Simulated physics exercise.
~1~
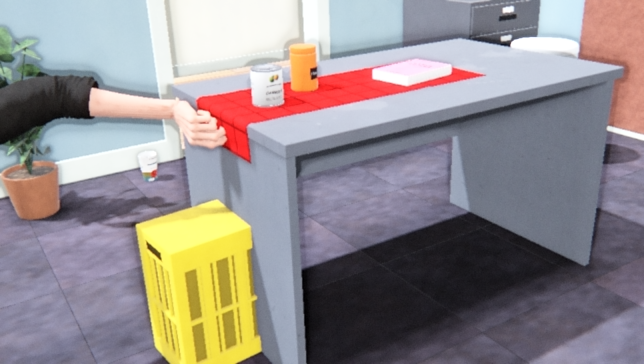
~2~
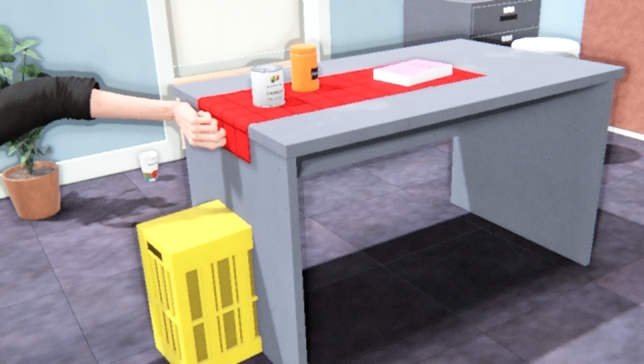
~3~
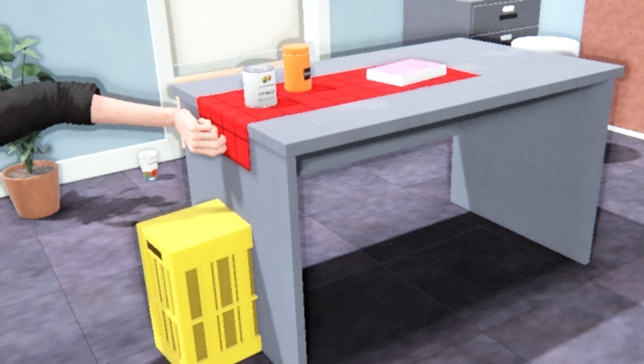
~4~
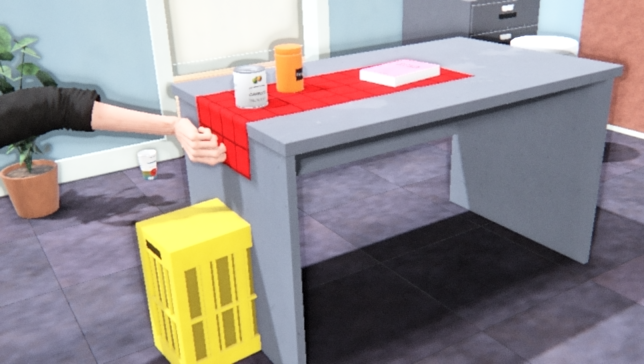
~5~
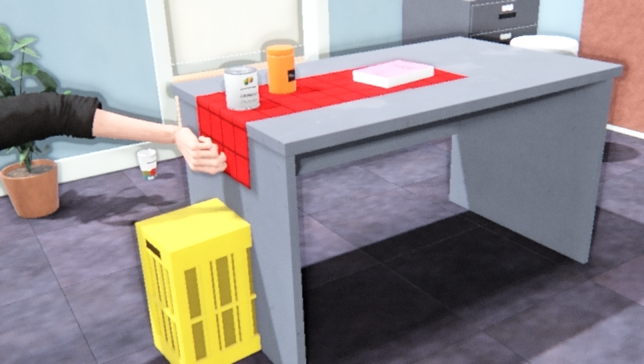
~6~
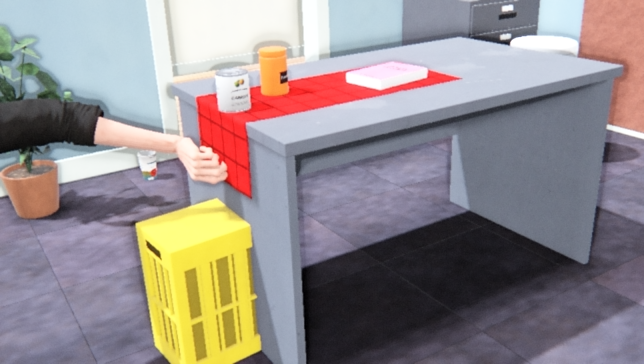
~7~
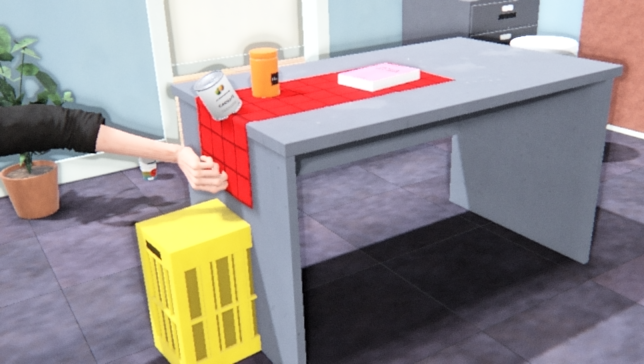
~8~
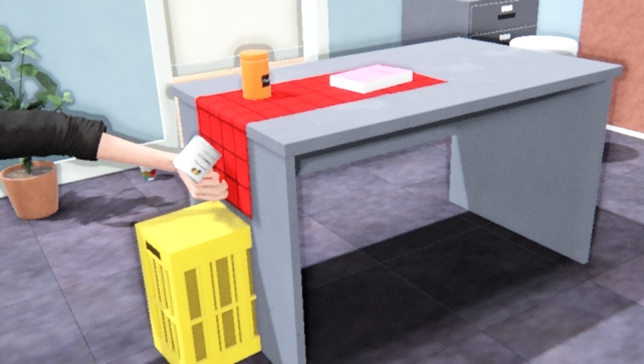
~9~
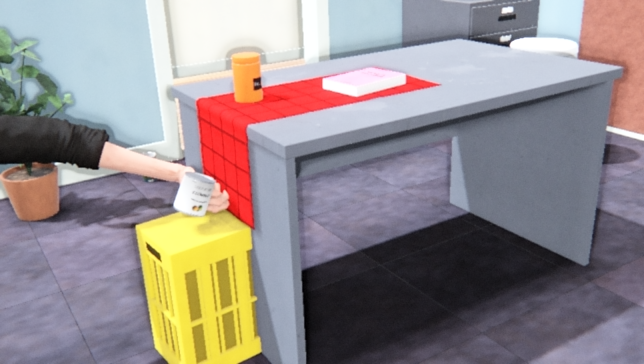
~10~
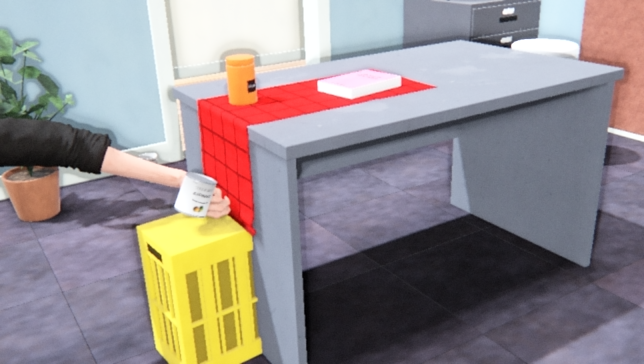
At the start, a hand grips the end of a red table runner on a grey desk, with a white tin, an orange jar and a pink book resting on the cloth. The hand pulls the runner down over the left end, and all three objects ride along with it toward the edge. The tin reaches the edge first, tips over and drops toward the yellow crate below. The runner keeps sliding, carrying the jar and book further left. Finally, the tin sits by the hand atop the crate, while the jar stands upright near the edge and the book stays on the desk.
